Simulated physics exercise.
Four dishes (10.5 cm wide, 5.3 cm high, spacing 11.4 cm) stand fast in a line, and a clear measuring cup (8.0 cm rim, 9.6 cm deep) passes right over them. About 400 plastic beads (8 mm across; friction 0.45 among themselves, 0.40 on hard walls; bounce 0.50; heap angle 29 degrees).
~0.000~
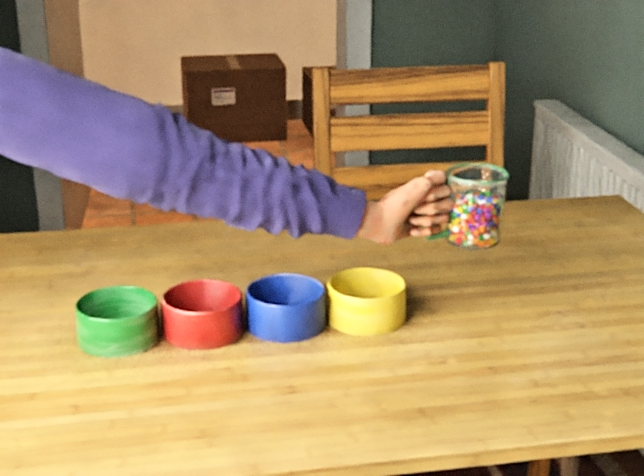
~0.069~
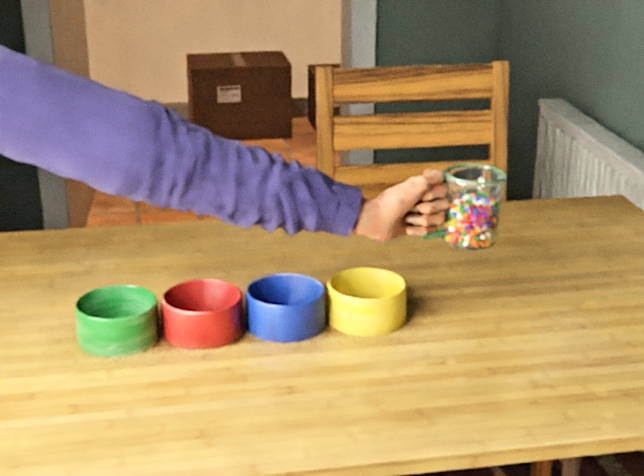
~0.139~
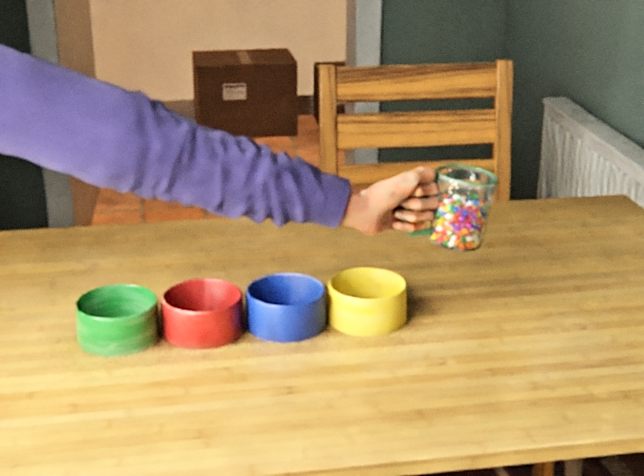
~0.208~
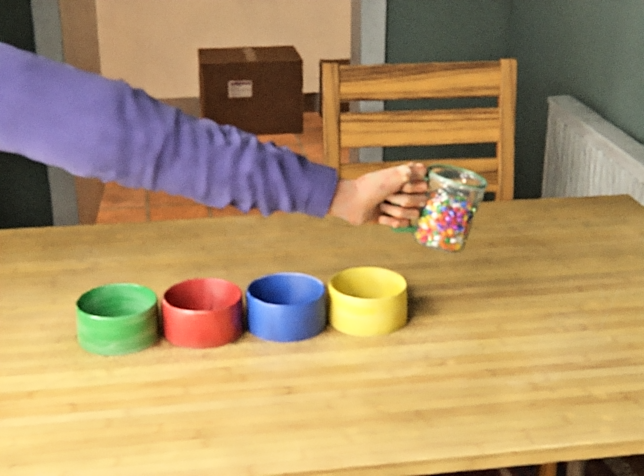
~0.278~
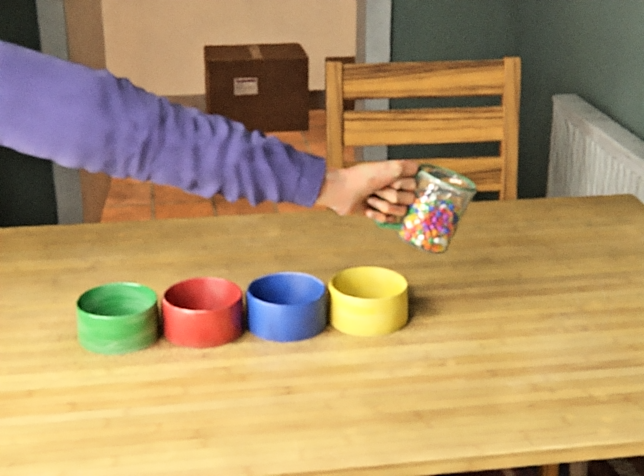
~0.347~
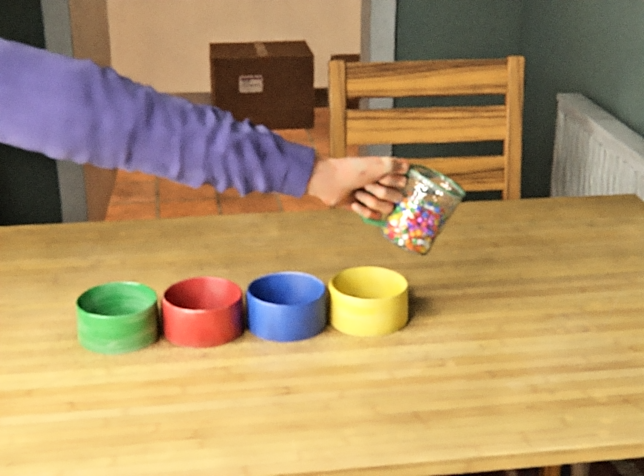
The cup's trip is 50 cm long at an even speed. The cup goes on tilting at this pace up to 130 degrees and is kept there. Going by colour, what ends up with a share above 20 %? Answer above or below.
Red: Above, blue: Above, green: Below, yellow: Below, counter: Below.
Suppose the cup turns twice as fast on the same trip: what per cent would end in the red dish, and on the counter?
In that case red 0, counter 10.
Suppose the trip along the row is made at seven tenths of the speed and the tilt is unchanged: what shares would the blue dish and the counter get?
Then: Blue 60, counter 10.
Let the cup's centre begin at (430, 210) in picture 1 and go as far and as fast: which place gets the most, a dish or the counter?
The winner: Red.
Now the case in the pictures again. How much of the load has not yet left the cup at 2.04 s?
Roughly 0 per cent.
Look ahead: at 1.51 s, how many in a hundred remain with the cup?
Roughly 20 per cent.
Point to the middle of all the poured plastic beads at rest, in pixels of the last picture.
Near (222, 317).
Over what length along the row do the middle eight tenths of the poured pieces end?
About 15 cm.
After 1.04 s, tilt 89 degrees; cup holds 100 %.
After 1.51 s, tilt 129 degrees; cup holds 20 %, red 40 %, blue 30 %.
Then, at 2.04 s, tilt 130 degrees; cup holds 0 %, red 60 %, blue 30 %.
By 2.3 s all is still; red 60 %, blue 30 %, green 0 %, yellow 0 %, counter 10 %.
